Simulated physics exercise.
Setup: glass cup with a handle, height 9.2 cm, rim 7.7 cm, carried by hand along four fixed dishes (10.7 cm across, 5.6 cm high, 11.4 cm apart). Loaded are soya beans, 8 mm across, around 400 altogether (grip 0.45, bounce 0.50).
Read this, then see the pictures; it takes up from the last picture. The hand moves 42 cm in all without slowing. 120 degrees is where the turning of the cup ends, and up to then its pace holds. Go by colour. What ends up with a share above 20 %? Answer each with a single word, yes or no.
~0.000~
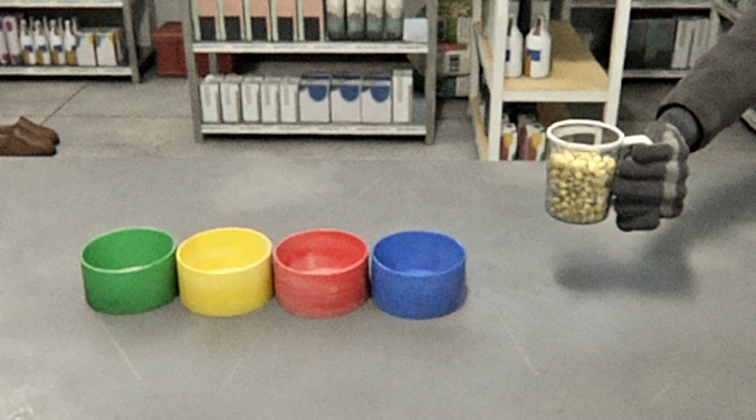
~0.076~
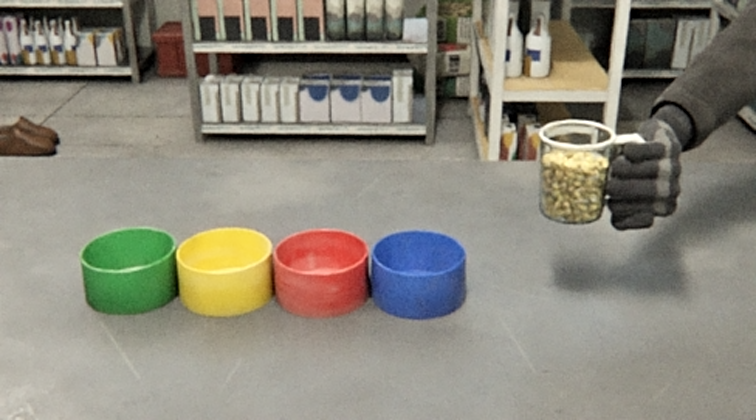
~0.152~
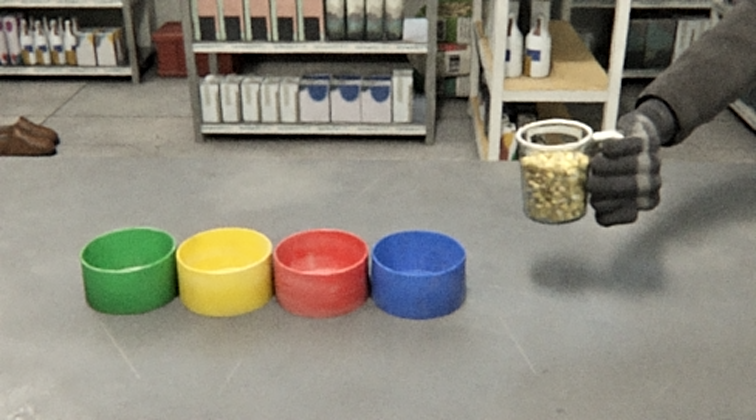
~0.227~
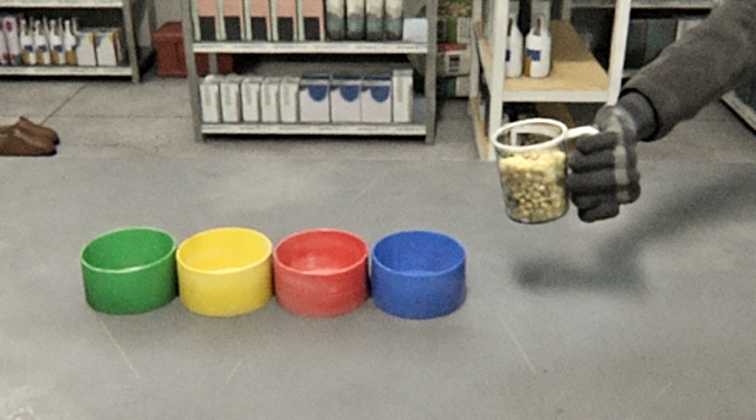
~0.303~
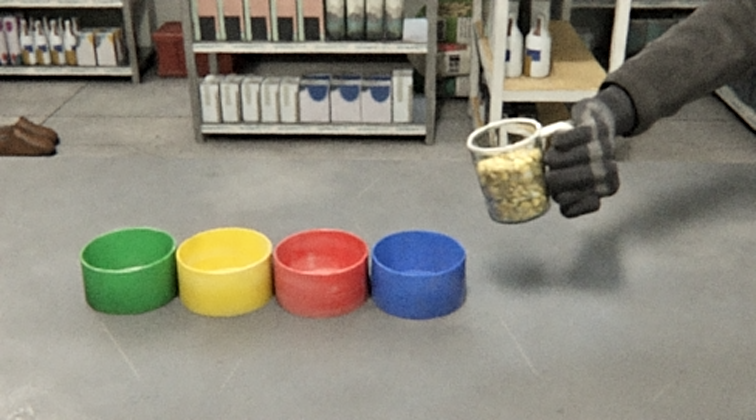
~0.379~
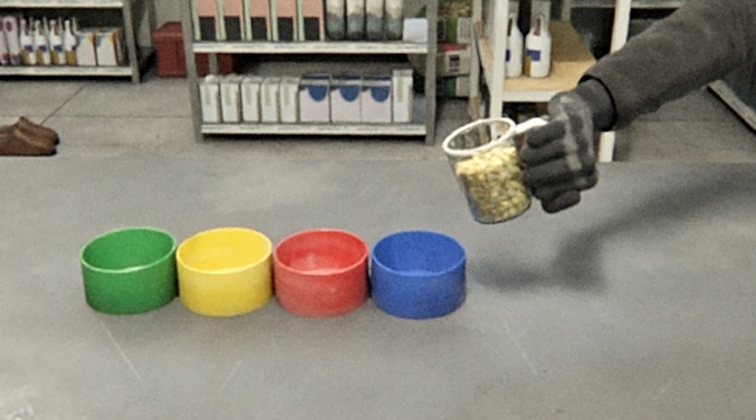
Red dish no, blue dish no, green dish yes, yellow dish no, counter no.
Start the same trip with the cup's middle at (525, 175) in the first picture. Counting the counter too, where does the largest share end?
Biggest portion: Green.
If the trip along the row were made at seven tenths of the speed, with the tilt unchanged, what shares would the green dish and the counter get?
Then the green dish gets 70 and the counter 10.
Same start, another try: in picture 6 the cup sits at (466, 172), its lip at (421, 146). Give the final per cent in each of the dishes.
Per cent kept: Red 0, blue 0, green 100, yellow 0.
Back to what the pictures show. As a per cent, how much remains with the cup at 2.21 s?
About 5 percent of the load.
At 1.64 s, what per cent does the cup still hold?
Close to 75 % of the load.
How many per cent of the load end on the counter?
The figure is about 0 percent.
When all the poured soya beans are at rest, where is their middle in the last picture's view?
Estimated resting centre: Around (138, 274).
Then, at 1.14 s, tilt 67 degrees; cup holds 100 %.
After 1.64 s, tilt 98 degrees; cup holds 75 %, green 20 %.
Then, at 2.21 s, tilt 120 degrees; cup holds 5 %, green 90 %.
In the end, at 2.8 s, red 0 %, blue 0 %, green 100 %, yellow 0 %, counter 0 %.
